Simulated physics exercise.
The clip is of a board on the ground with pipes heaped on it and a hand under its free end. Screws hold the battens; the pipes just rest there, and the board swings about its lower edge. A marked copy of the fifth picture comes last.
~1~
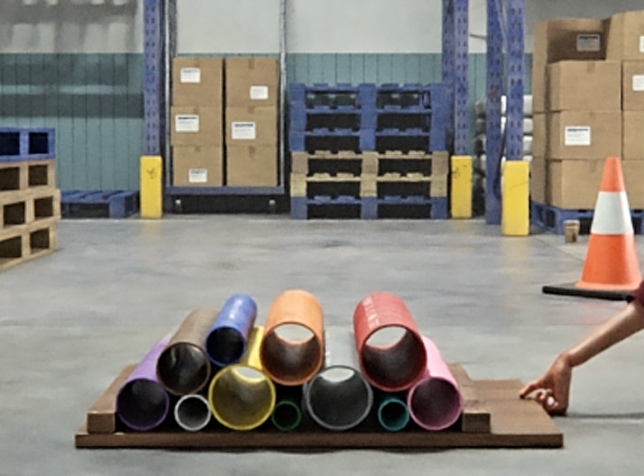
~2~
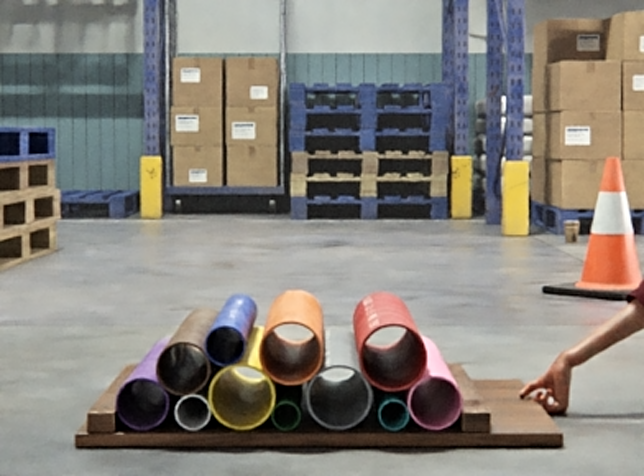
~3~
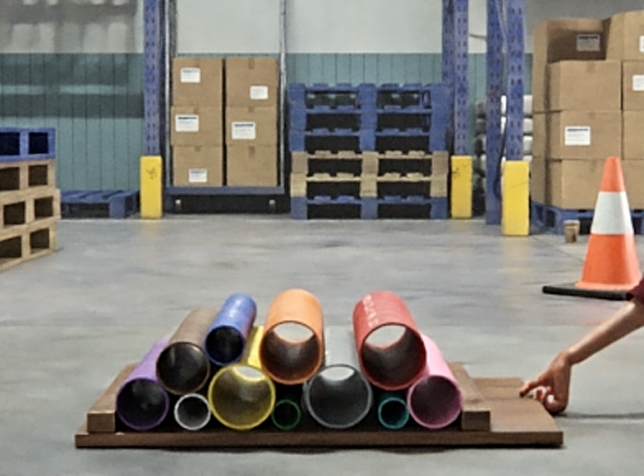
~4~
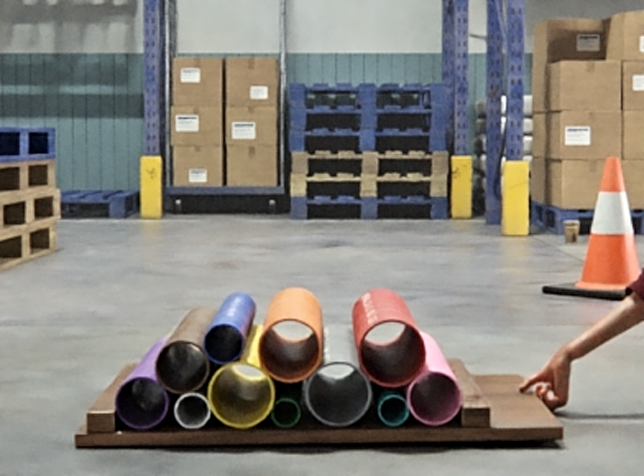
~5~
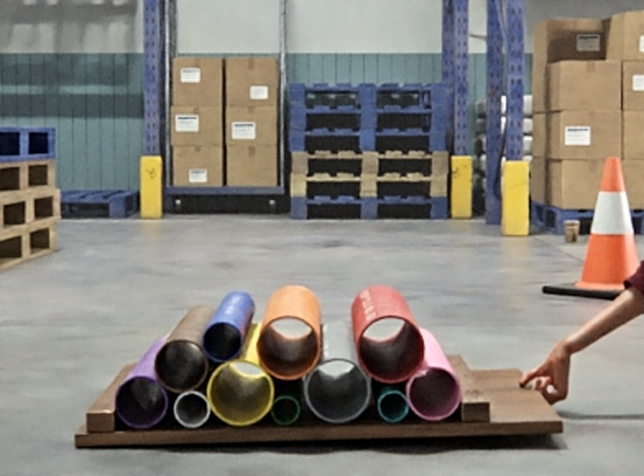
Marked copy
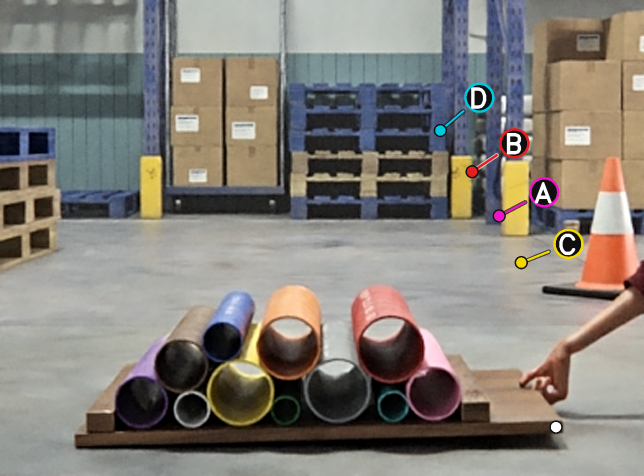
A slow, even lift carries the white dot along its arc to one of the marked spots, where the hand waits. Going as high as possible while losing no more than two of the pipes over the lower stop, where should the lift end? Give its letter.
Mark D is as high as it can go.
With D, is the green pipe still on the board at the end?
Yes, with D.
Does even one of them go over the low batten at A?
At A: No.
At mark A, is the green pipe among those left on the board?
Yes.
On the copy, A at (499, 216); B at (472, 172); C at (521, 263); D at (441, 131); the white dot at (556, 427).
On D. First, board at 21°.
Then, board at 40°.
Finally, board at 40°, none over the low batten.
By contrast, A none over the low batten; B none over the low batten; C none over the low batten.
